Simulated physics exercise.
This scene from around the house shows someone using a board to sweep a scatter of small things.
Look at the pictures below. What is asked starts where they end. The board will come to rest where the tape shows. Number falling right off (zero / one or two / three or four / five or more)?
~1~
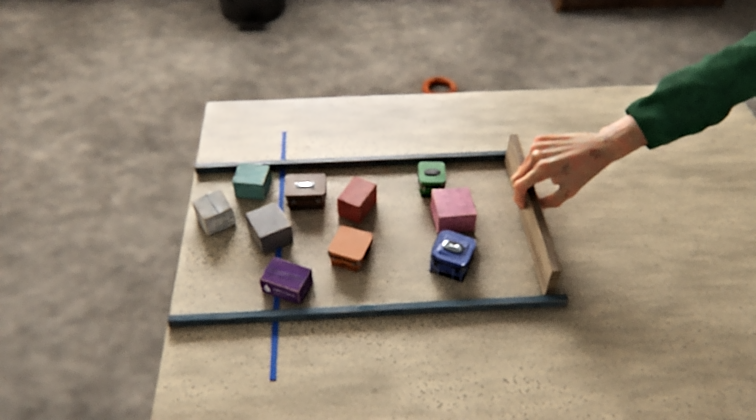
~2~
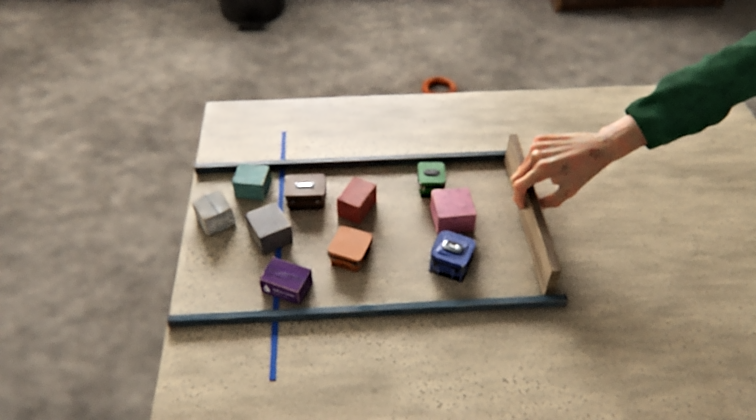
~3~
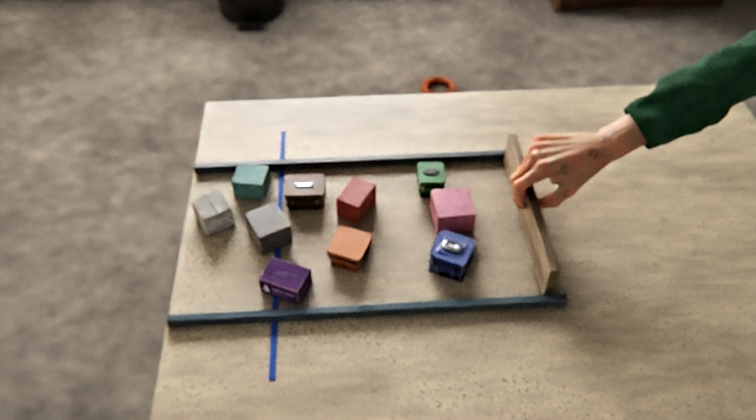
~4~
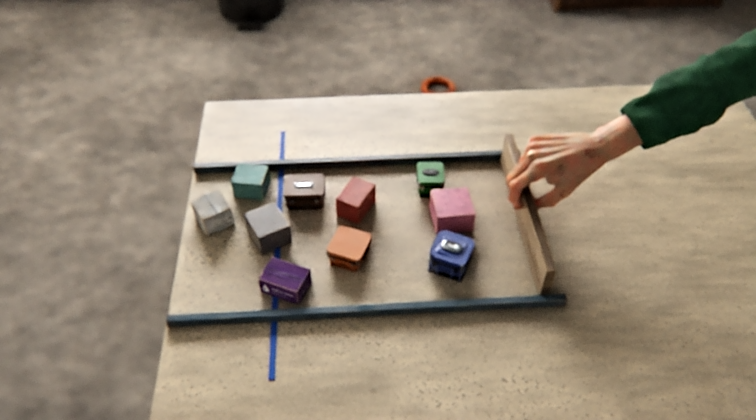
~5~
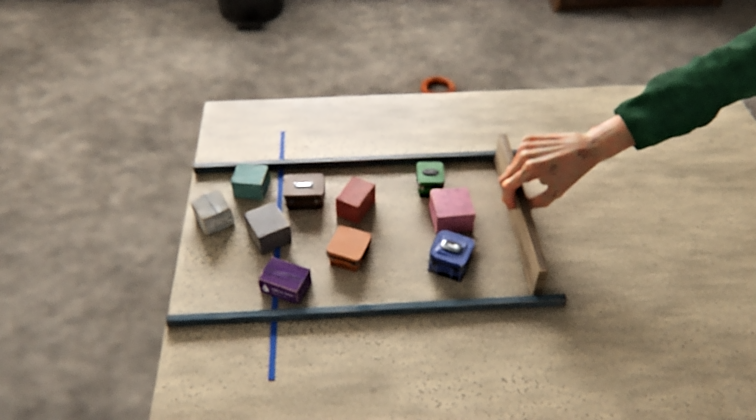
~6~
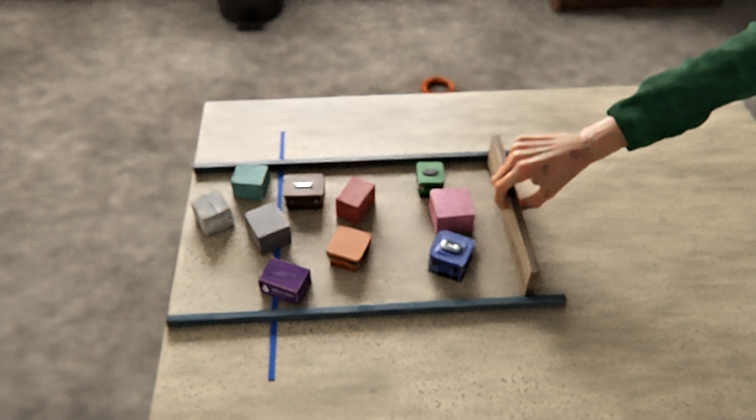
One or two.
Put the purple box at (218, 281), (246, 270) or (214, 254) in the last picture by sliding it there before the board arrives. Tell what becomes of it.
In turn it does not fall; stays on; does not fall.
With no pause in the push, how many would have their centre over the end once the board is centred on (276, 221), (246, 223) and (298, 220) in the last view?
Counts: 1, 3, 0.
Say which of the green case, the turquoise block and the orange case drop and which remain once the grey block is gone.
Green case - safe, turquoise block - gone, orange case - safe.
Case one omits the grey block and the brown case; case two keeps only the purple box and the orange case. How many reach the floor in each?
0 in the first try, 1 in the second.
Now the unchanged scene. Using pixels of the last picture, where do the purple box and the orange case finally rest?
First object: (213, 293); second object: (235, 255).
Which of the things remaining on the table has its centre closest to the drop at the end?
The white box.
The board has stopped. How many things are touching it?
It's touching 3 at the end.
A little later, none off yet; white box at rest near (212, 212); turquoise block at rest near (251, 182); grey block at rest near (268, 228).
Next, none off yet; white box at rest near (212, 212); turquoise block shifted a little near (239, 178); grey block at rest near (268, 228).
When it is over, the number that fall off is one or two; down, turquoise block.
